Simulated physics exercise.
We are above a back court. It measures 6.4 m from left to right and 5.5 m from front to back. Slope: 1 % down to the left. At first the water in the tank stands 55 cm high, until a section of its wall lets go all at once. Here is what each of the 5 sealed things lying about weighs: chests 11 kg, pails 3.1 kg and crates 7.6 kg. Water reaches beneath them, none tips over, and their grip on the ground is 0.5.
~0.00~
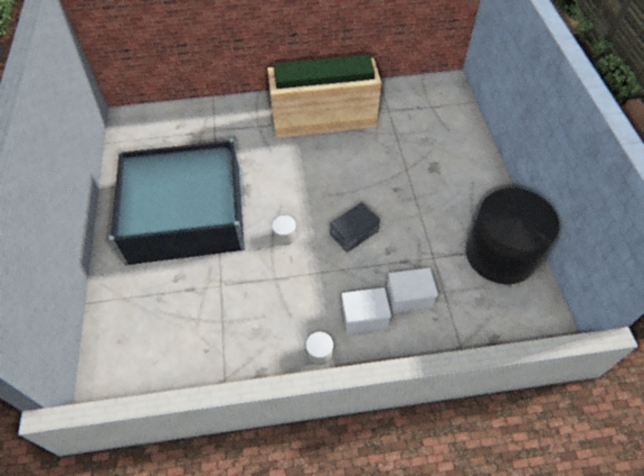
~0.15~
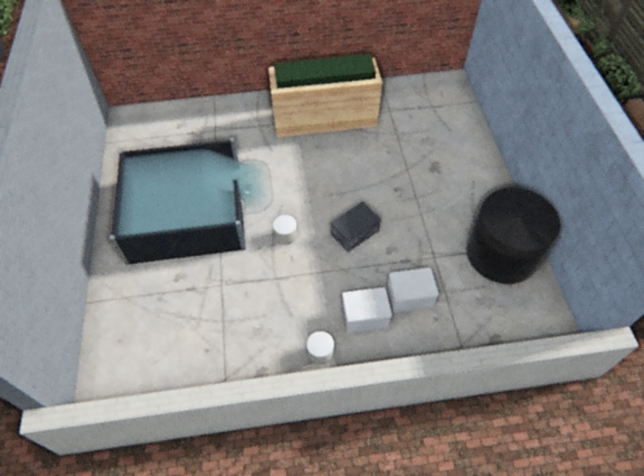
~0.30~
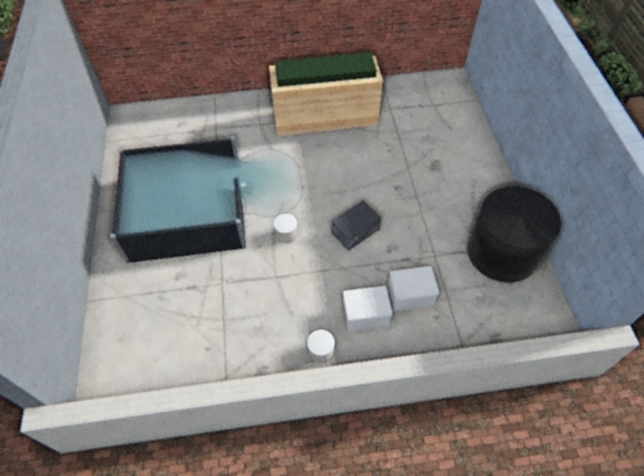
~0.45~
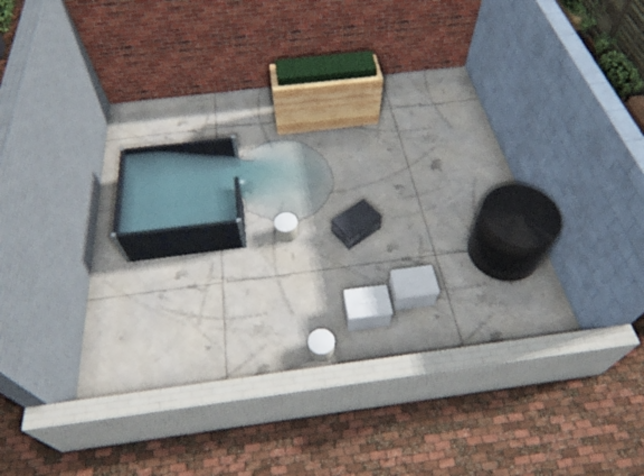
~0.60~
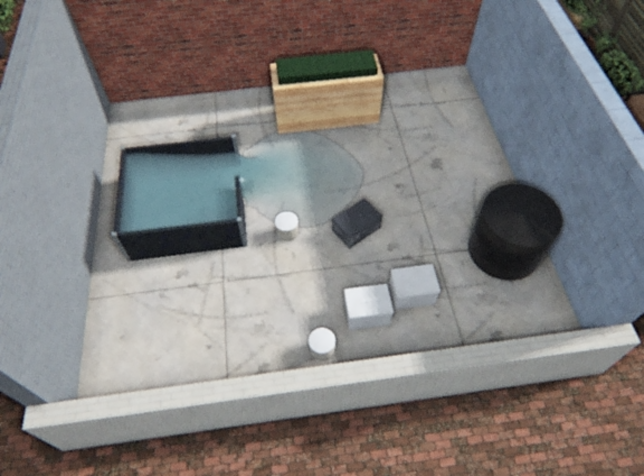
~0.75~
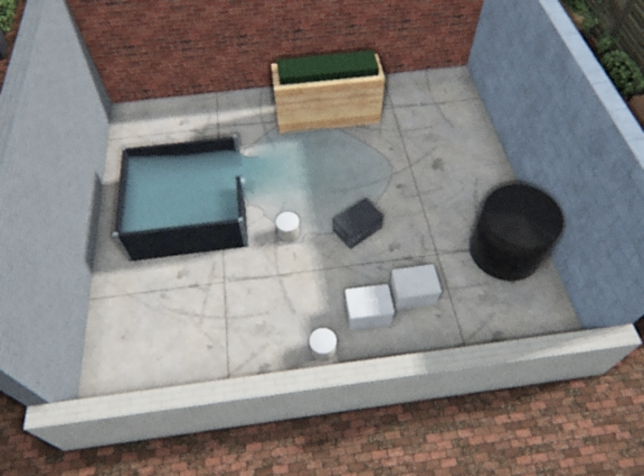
Water pouring through a gap in the right side of a dark tank and spreading across a walled courtyard, the nearby objects staying still.
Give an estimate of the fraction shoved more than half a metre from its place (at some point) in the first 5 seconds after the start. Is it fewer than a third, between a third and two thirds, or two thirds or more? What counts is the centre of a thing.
The way it's going, it will be the low band.
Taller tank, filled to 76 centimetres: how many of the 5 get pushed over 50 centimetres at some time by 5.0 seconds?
So the tally would be 2.
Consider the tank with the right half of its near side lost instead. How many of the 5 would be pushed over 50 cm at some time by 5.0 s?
That gives 3 of them.
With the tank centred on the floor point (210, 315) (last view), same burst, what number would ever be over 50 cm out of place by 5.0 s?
Count: 4.
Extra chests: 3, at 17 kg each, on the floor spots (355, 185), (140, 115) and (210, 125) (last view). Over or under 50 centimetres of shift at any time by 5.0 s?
First exceeds it, second falls shy, third falls shy.
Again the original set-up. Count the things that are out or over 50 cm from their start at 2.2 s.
I count 1 of them.
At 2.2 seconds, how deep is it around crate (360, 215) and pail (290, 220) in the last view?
About 3 and 1 cm.
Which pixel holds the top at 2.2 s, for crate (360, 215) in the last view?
About pixel (378, 250).
After 1.1 s 0 of 5 are over 50 cm from their spots; 0 afloat.
After 2.2 s 1 of 5 are over 50 cm from their spots; 0 afloat.
After 3.5 s 1 of 5 are over 50 cm from their spots; 0 afloat.
After 5.0 s 1 of 5 are over 50 cm from their spots, and 1 have been at some point; 0 afloat.
